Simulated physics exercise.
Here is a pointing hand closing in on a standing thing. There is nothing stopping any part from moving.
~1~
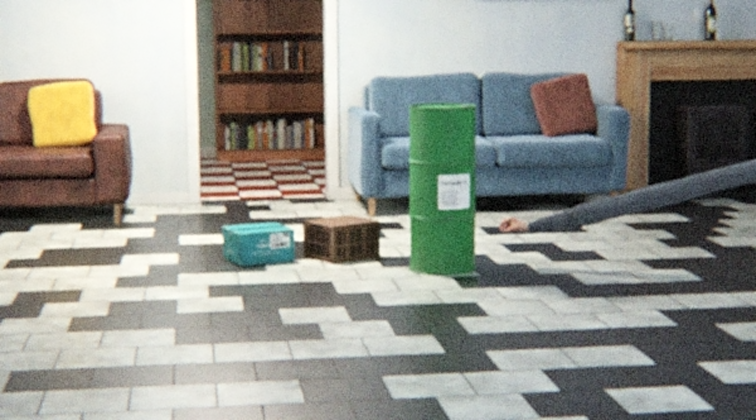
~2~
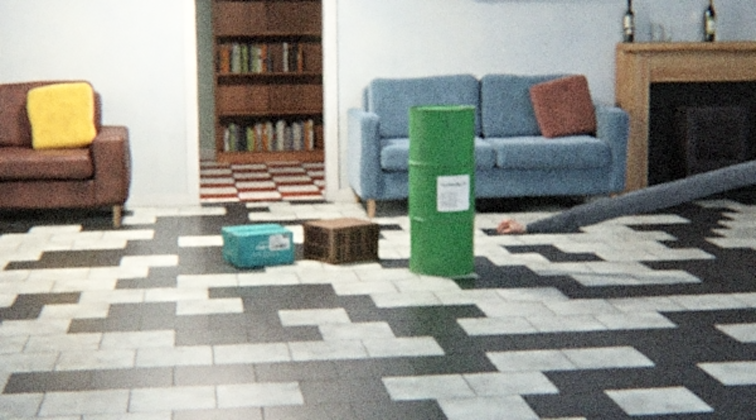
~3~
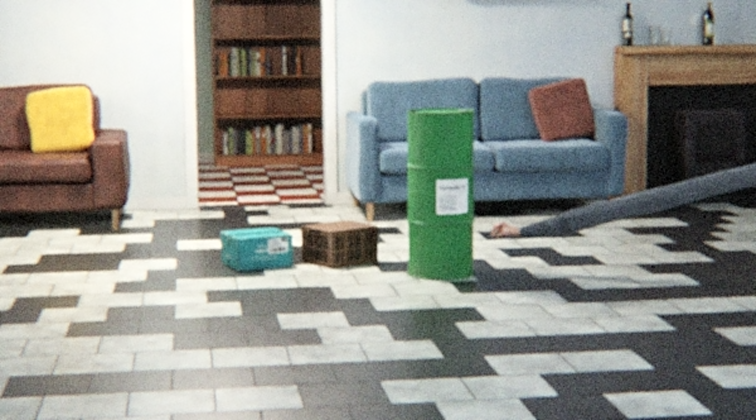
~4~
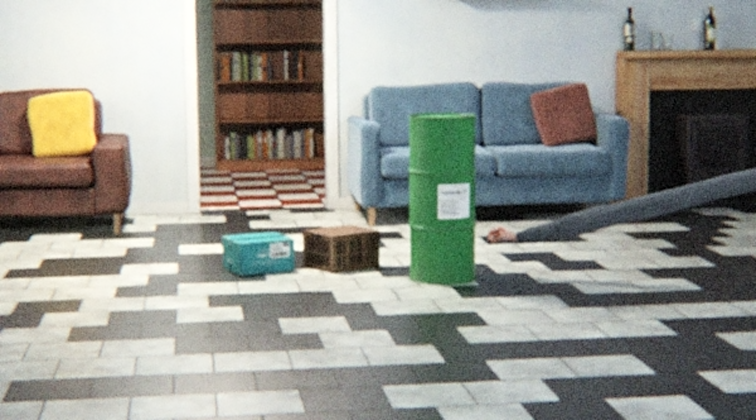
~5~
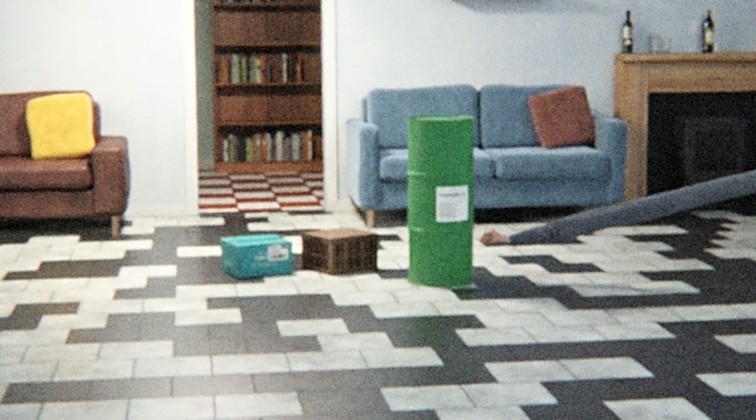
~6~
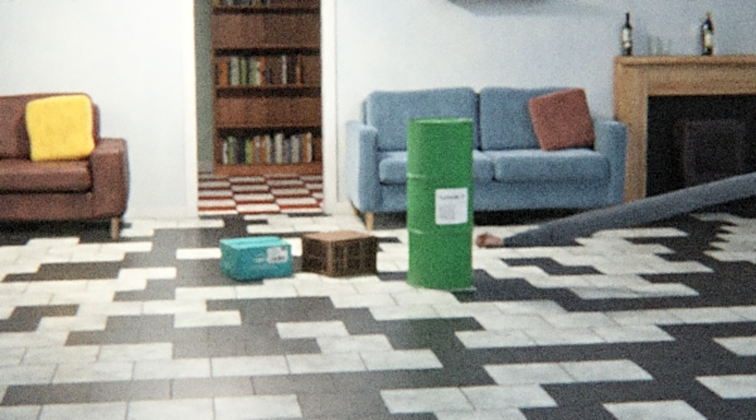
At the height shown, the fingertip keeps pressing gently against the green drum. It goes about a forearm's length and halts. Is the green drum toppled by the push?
No. It rides it out.
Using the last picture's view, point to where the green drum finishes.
It winds up at roughly (375, 204).
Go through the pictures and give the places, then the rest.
Green drum (443, 188), in the first picture.
Green drum (442, 189), in the second picture.
Green drum (441, 193), in the third picture.
Green drum (442, 197), in the fourth picture.
Green drum (441, 200), in the fifth picture.
Green drum (440, 202), in the sixth picture.
Then, 0.60 s past the last view, green drum displaced a little near (419, 203).
Then, 1.20 s past the last view, green drum displaced about its own width near (394, 203).
Finally, moved from the start, green drum. Final places as the last picture's camera would see them, green drum near (375, 204).
